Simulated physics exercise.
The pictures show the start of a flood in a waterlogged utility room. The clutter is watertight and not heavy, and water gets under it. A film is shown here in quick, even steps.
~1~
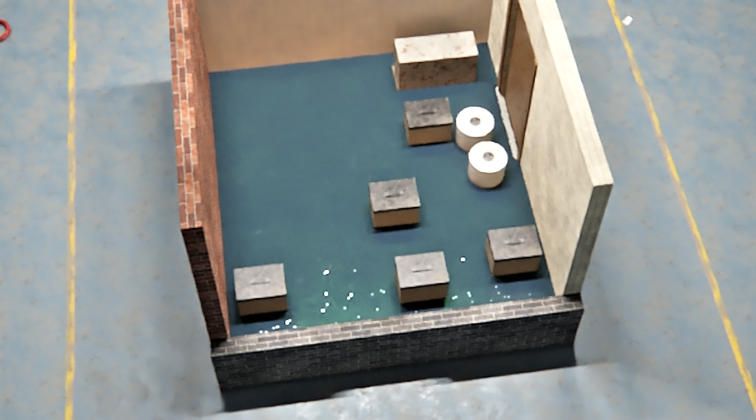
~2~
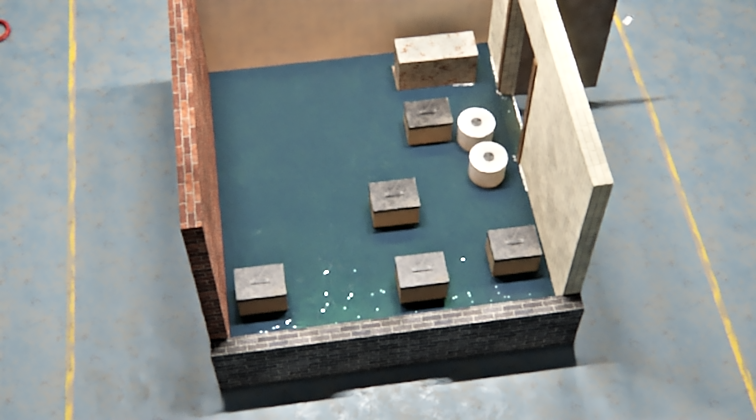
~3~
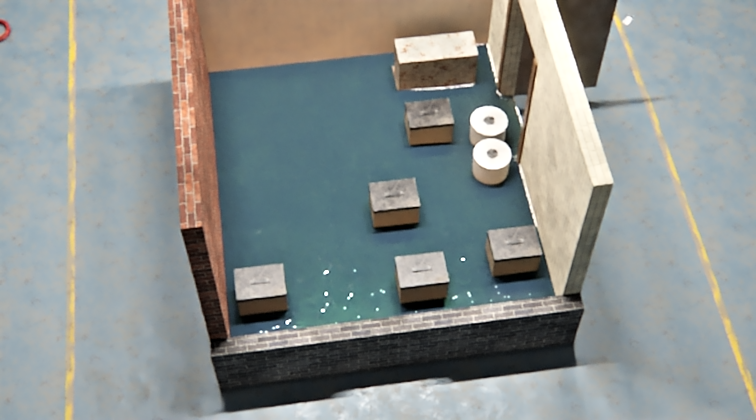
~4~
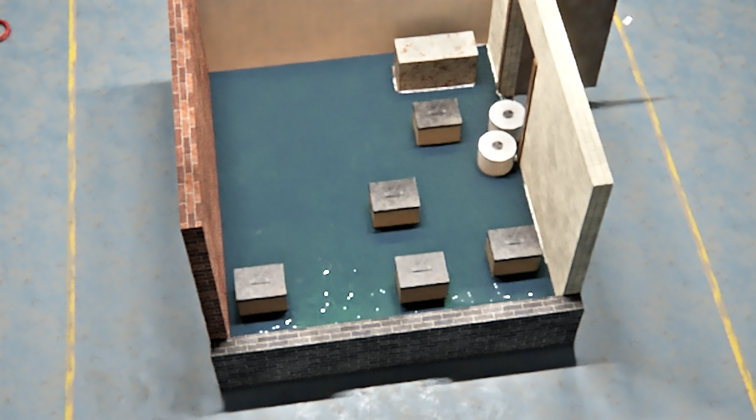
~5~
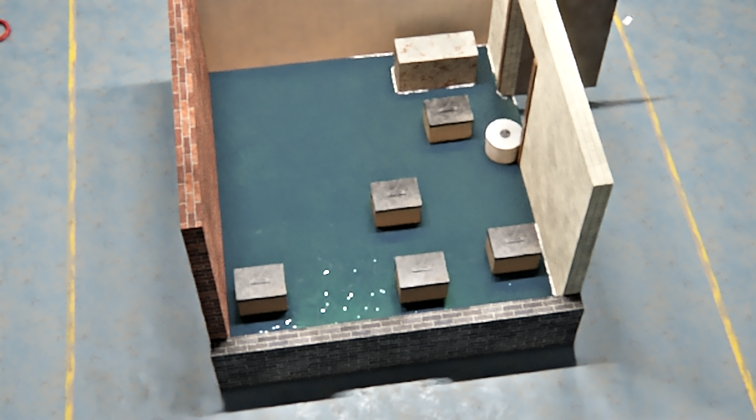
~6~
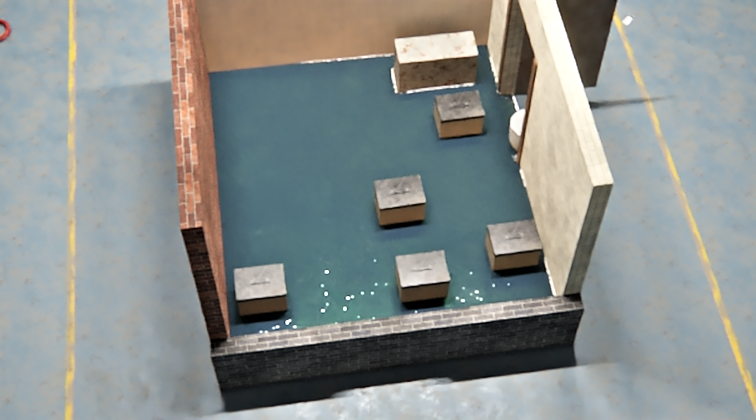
Dark blue-green water covers the floor of an open-topped room with brick and pale walls, seen from high above by a still camera. Five grey-topped brown chests are spread about, with two white round tubs at right and a pale speckled block at the back. The right-hand door swings outward, then the tubs drift right and pass behind the wall, one after the other, while the rear chest slides slightly right.
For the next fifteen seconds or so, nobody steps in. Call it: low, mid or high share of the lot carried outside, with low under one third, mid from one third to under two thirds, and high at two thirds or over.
High.
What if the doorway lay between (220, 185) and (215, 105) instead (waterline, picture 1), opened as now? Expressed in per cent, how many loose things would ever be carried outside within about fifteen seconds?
Estimate: Close to 30 per cent.
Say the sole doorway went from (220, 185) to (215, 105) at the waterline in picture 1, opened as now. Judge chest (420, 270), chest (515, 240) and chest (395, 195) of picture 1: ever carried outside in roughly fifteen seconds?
In turn: Inside, kept in, through.
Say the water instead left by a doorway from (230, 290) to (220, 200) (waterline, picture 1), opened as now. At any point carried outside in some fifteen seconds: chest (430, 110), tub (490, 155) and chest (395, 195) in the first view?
In the order given, it's remains behind, remains behind, escaped.
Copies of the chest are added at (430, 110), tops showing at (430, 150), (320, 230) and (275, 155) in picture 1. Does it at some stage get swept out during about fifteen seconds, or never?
One after the other: Through, inside, left behind.
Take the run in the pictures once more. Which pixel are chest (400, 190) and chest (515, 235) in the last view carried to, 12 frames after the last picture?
First object near (461, 143); second object near (507, 189).
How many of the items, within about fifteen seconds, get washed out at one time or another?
It adds up to 5.
A moment on, 2 of 7 are out; 5 afloat.
Next, 3 of 7 are out; 4 afloat.
Later, 5 of 7 are out; 2 afloat.
In the end, 5 of 7 are out; 2 afloat.
